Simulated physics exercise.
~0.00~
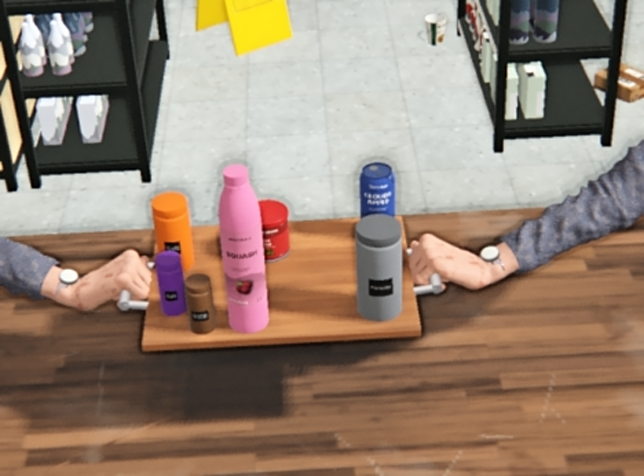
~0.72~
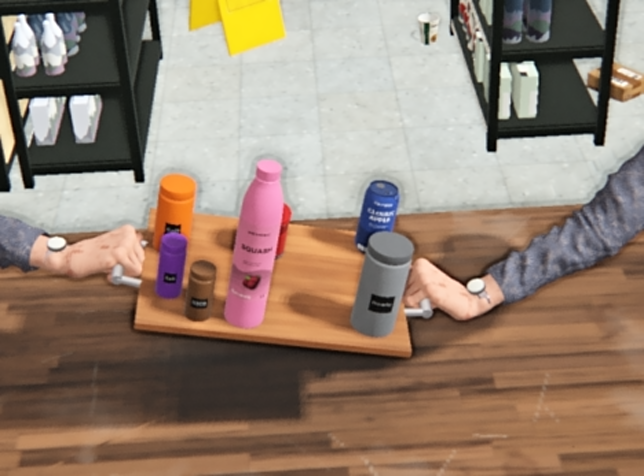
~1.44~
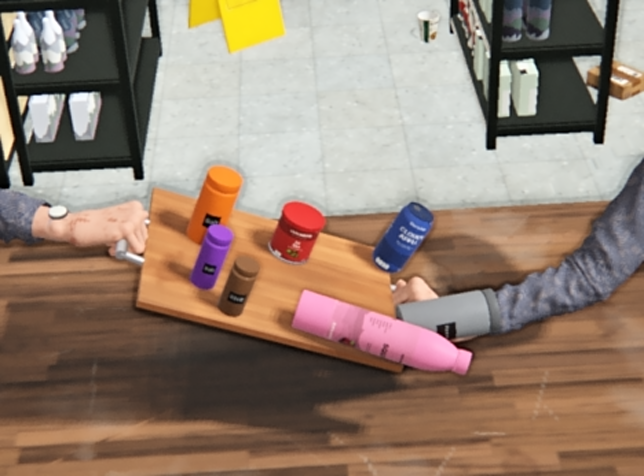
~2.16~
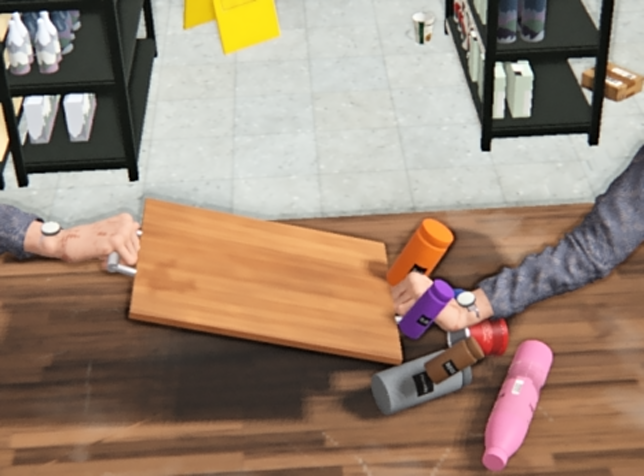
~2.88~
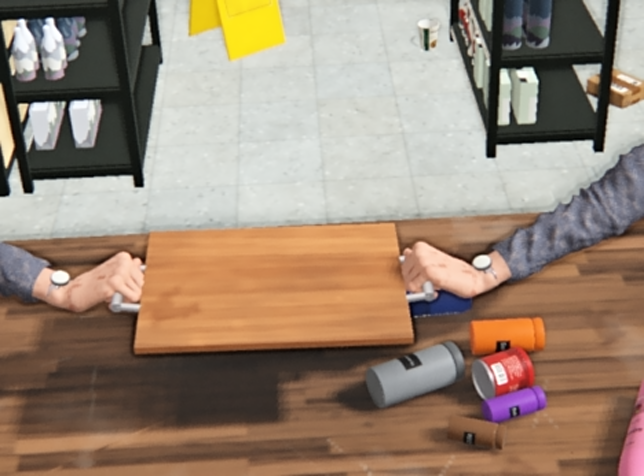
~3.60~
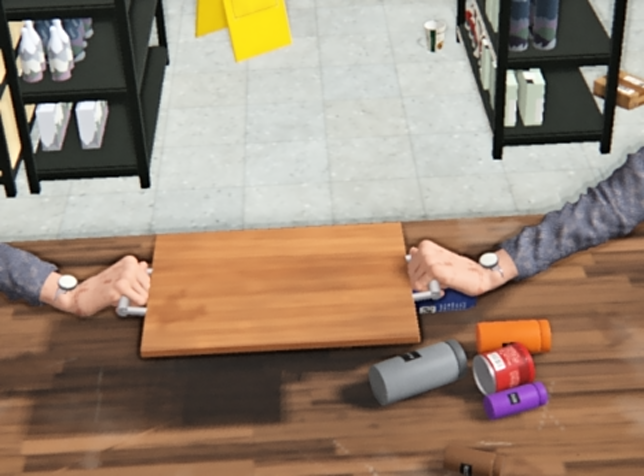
The clip opens on two hands holding a rimless wooden tray by its end handles above a wooden surface, with seven bottles, jars, shakers and tins standing on it. The tray tips down to the right, and the tall pink bottle and grey jar begin to lean. The pink bottle falls on its side as it, the grey jar and the blue can leave the right edge. The orange jar, purple shaker, brown shaker and red tin follow them off. The hands level the tray, leaving it empty, with most of the items scattered at the lower right.
